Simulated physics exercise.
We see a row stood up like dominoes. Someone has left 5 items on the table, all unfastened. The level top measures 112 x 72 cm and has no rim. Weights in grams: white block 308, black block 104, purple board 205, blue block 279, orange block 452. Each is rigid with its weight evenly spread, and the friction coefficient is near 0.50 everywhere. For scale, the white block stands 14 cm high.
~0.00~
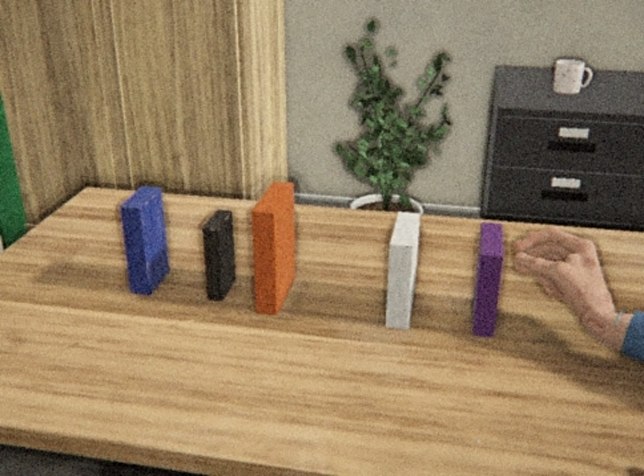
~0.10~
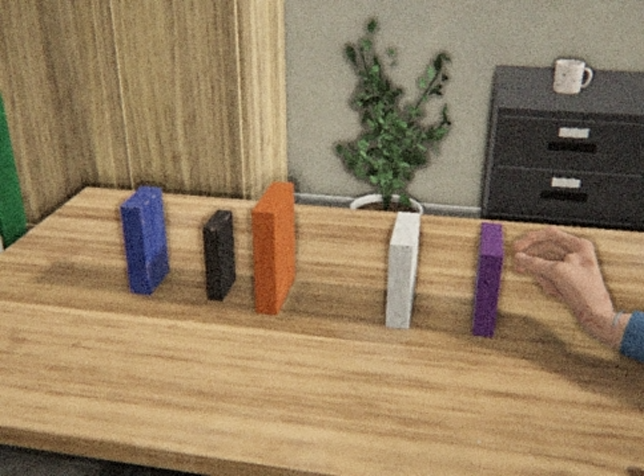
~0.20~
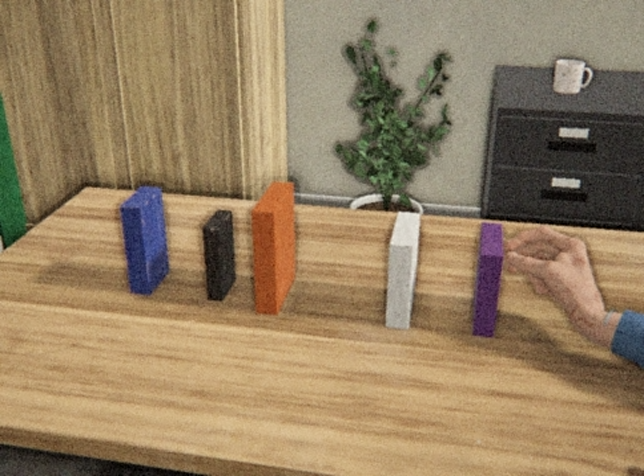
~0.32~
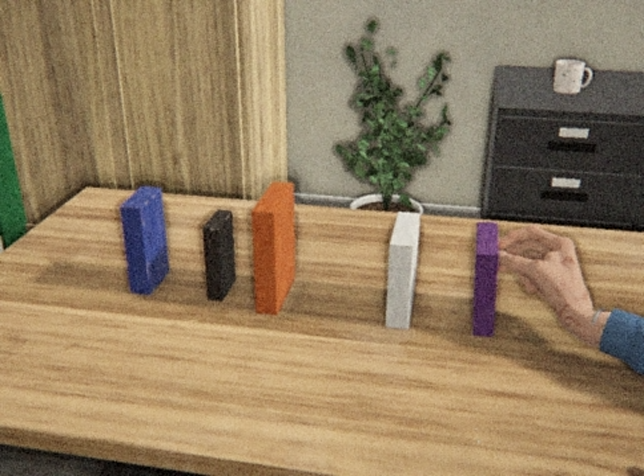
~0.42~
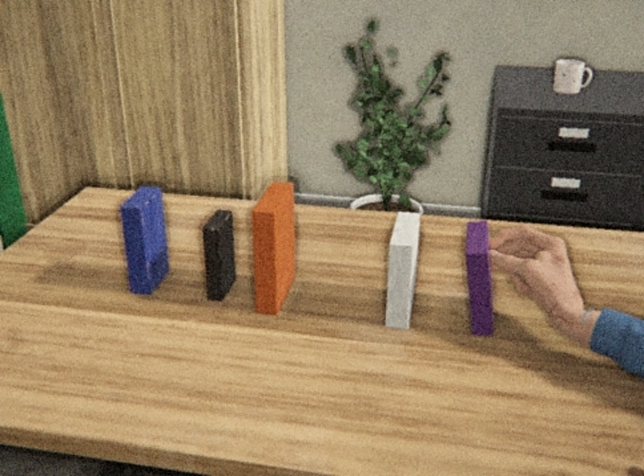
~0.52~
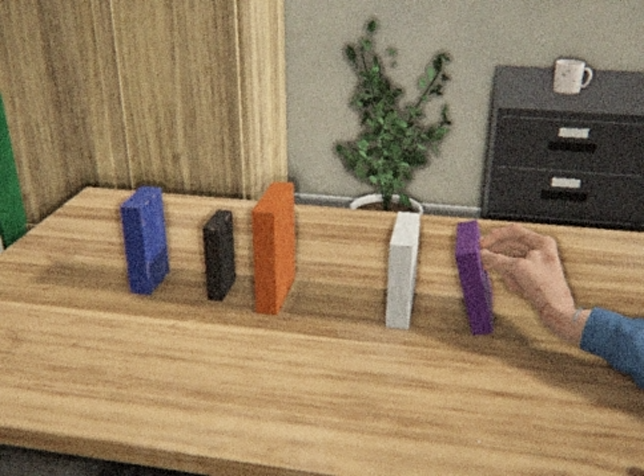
The video shows five upright blocks, blue, black, orange, white and purple from left to right, on a wooden table. A hand at the right moves left, touches the purple one near its top and tilts it leftward toward the white block.
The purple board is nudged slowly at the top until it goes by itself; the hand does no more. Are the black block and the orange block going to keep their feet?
The black block is still upright, the orange block is still upright.
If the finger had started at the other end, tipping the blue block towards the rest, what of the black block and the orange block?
The black block topples; the orange block topples.
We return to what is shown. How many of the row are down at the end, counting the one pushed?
In all, 2.
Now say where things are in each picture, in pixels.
In the first picture, black block (220, 255); orange block (275, 248).
In the second picture, white block (403, 270).
In the third picture, white block (403, 270).
In the fourth picture, purple board 3° over; white block (403, 270).
In the fifth picture, purple board 9° over; white block (403, 270).
In the sixth picture, purple board 15° over; black block (220, 255); orange block (275, 248).
After 0.72 s, purple board 45° over.
After 1.02 s, purple board 73° over; white block 60° off upright.
After 1.12 s, purple board 84° over; white block on its side.
In the end (1.6 s), toppled on the table, white block; the other 2 under 5 cm from the start. At the end, from the last picture's camera, black block near (220, 255), orange block near (275, 248).
